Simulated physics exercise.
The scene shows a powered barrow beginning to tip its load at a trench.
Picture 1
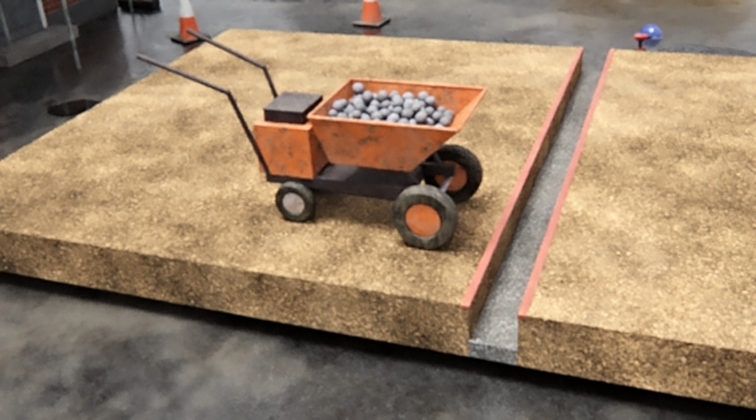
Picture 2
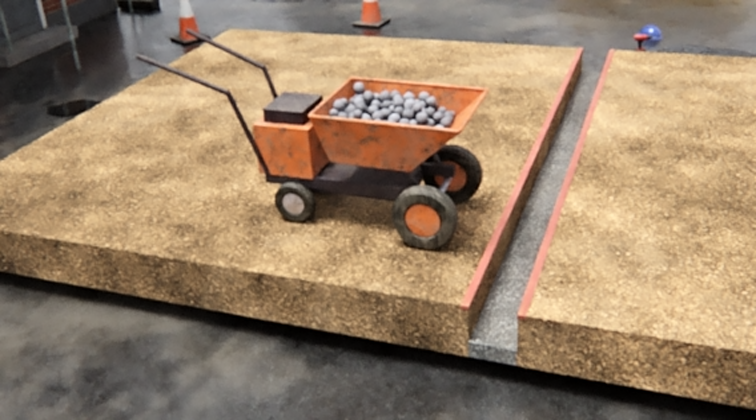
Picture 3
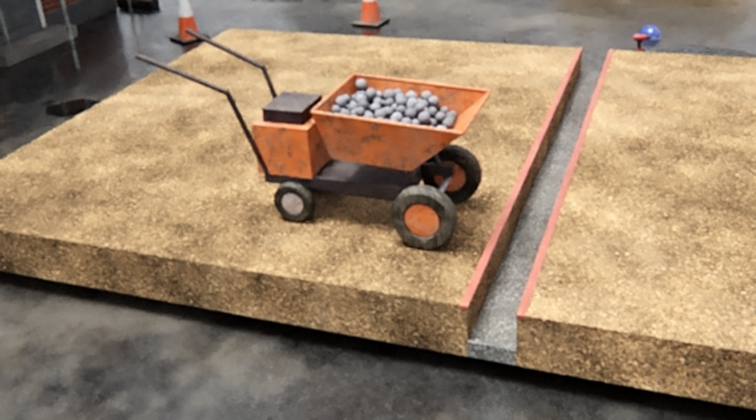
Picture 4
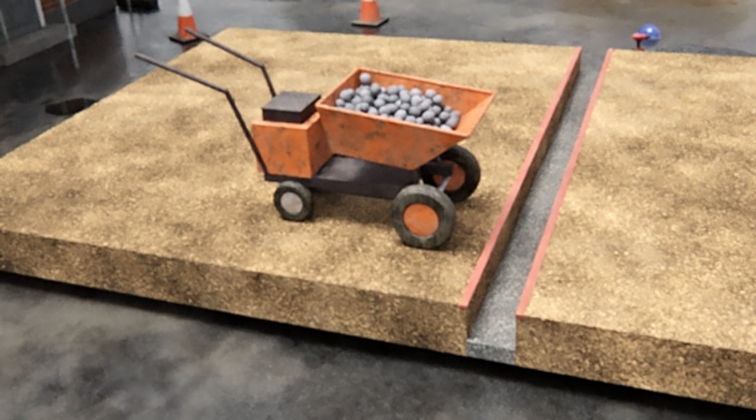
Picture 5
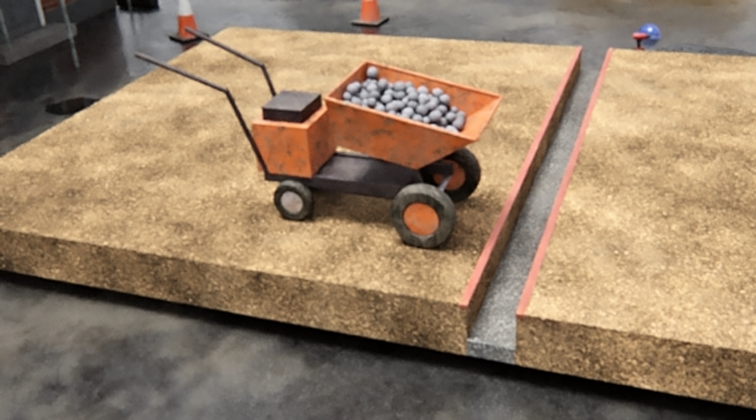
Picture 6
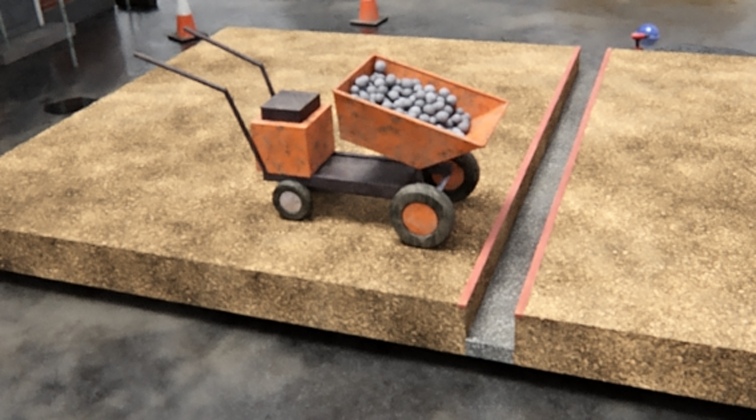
An orange barrow's skip full of grey cobbles slowly tilts toward a narrow trench.
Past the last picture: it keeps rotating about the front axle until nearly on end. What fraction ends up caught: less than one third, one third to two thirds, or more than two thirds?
Less than one third.
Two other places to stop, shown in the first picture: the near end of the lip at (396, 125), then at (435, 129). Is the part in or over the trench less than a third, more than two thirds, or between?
Place one, above two thirds; place two, one to two thirds.
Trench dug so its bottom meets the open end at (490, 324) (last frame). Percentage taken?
The share would be roughly 10 per cent.
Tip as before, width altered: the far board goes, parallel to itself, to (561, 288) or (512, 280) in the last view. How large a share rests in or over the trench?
Lab note: Case 1 around 60 %, case 2 0 %.
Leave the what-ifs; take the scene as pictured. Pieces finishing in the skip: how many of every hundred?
Near 0 %.
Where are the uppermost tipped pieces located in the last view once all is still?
Estimated top, final frame: Near (570, 224).
Shortly afterwards, skip tipped steeply; the whole lot in the skip.
Next, skip tipped right over; the bulk in the skip; only a few in or heaped over the trench; a little beyond it; a little falling.
Some moments later, skip tipped right over; a little in the skip; only a few in or heaped over the trench; all but a few beyond it.
In the end, skip tipped right over; only a few in the skip; a little in or heaped over the trench; the bulk beyond it.
